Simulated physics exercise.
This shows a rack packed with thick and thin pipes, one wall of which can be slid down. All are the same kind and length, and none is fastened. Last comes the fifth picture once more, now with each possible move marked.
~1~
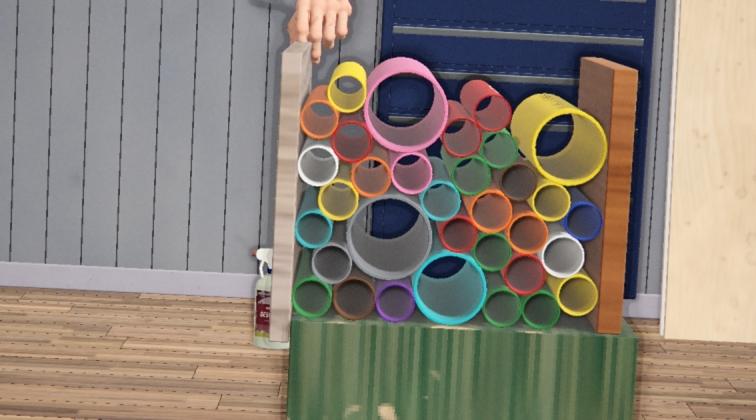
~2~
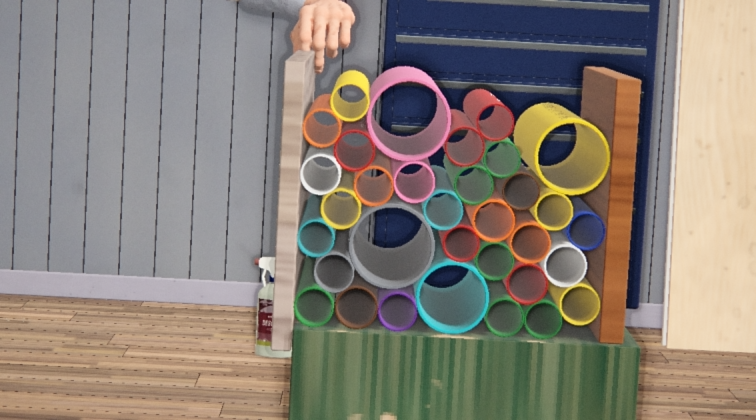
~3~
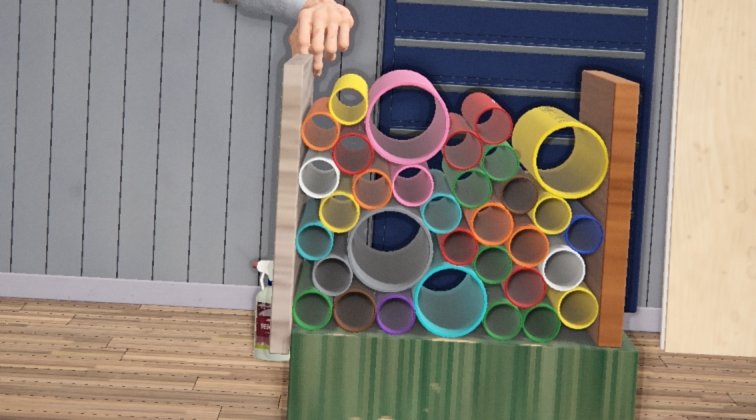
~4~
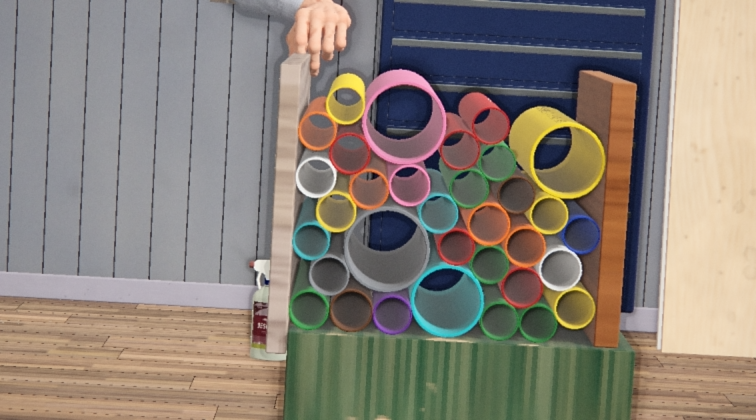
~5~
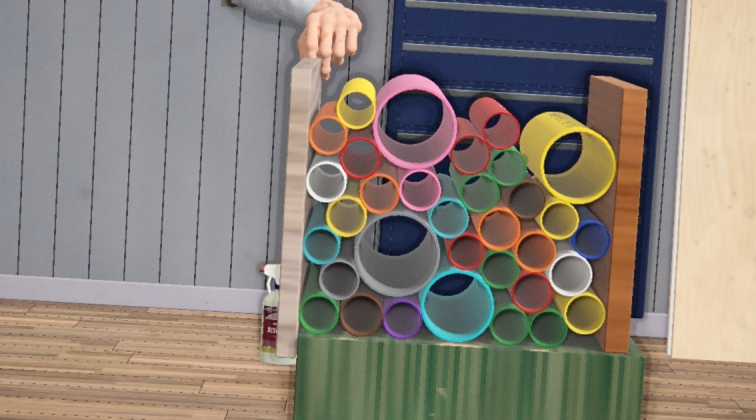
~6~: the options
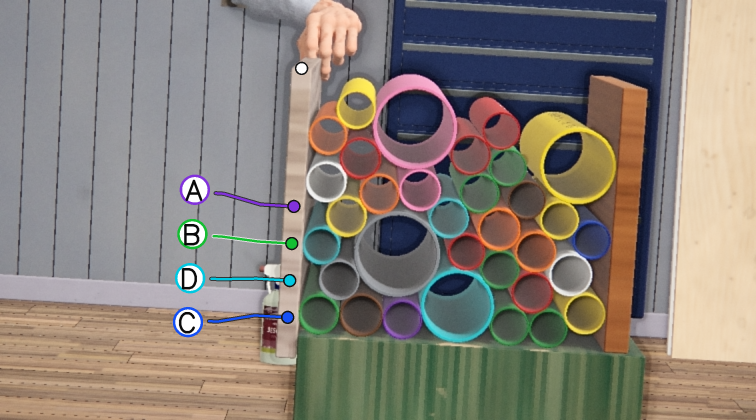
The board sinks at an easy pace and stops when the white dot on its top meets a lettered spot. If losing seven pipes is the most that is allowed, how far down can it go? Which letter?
The answer is mark B.
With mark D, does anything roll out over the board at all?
Yes.
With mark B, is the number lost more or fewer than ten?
Fewer than ten.
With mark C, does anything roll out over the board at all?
Yes.
On the marked copy, A at (294, 206); B at (292, 243); C at (288, 318); D at (290, 280); the white dot at (302, 69).
Taking B. A third of the way, top of the board (308, 146).
Two thirds of the way, top of the board (303, 232).
When it is over, top of the board (303, 243), about four out over the board.
As for the rest, A about four out over the board; C more than seven out over the board; D more than seven out over the board.
